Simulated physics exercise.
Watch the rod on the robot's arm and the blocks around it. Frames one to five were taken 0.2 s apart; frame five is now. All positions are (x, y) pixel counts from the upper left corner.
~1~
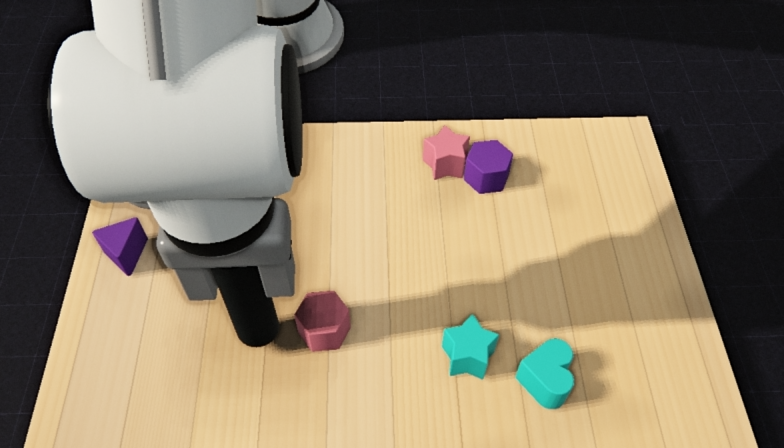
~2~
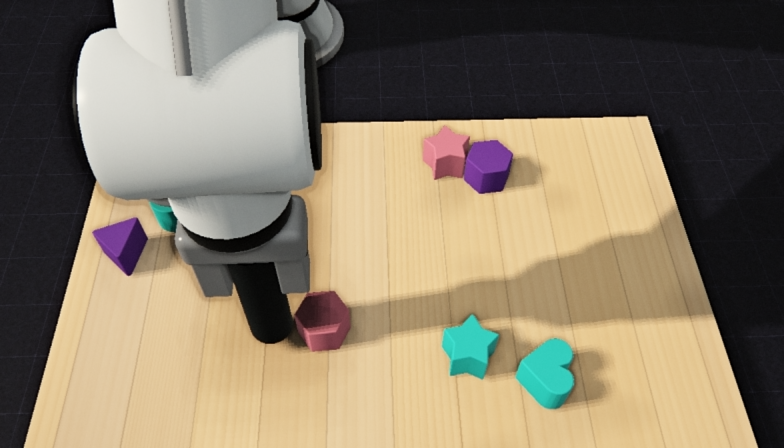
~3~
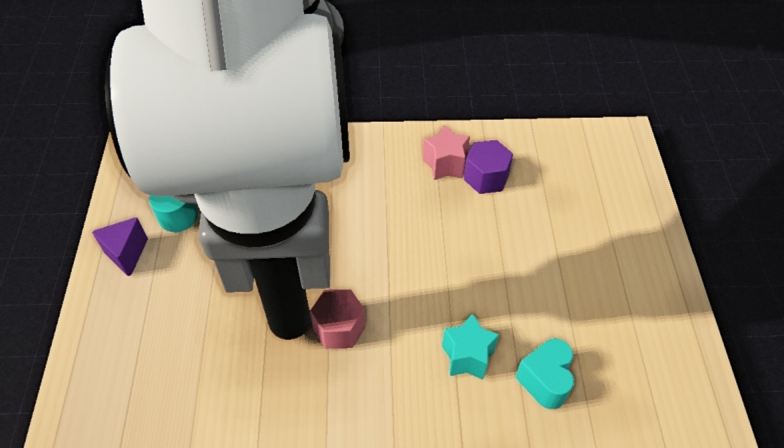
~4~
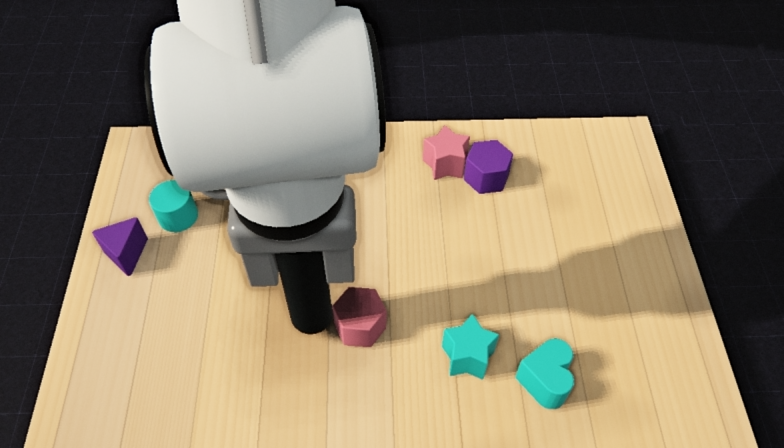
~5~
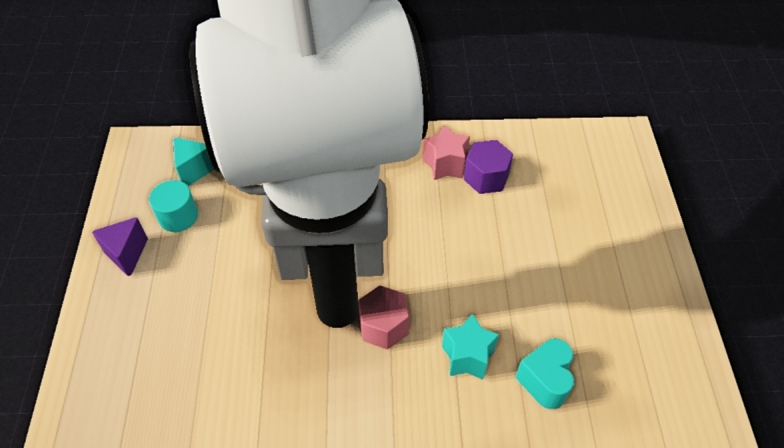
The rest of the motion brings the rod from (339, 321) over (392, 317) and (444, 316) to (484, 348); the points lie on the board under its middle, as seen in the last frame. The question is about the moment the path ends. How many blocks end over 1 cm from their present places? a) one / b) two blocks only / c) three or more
I choose c.
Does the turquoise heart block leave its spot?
I'd say yes.
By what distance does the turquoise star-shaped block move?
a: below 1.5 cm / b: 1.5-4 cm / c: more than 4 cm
Letter c.
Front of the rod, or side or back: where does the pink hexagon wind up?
The rod still drives it.
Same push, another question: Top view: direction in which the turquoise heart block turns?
Bird's-eye view: Counterclockwise.
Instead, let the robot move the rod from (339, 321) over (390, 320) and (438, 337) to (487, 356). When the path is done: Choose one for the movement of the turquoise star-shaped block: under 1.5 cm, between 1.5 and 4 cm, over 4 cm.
Goes over 4 cm.
The first path, step by step. One third of the way, rod at (392, 307); pink hexagon at (434, 317), turned 40° clockwise; turquoise star-shaped block at (479, 344).
Two thirds of the way, rod at (446, 306); pink hexagon at (477, 332), turned 75° clockwise; turquoise star-shaped block at (508, 367); turquoise heart block at (560, 369), turned 15° anticlockwise.
At the end, rod at (487, 338); pink hexagon at (514, 371), turned 90° clockwise; turquoise star-shaped block at (536, 416), turned 15° clockwise; turquoise heart block at (577, 384), turned 60° anticlockwise.
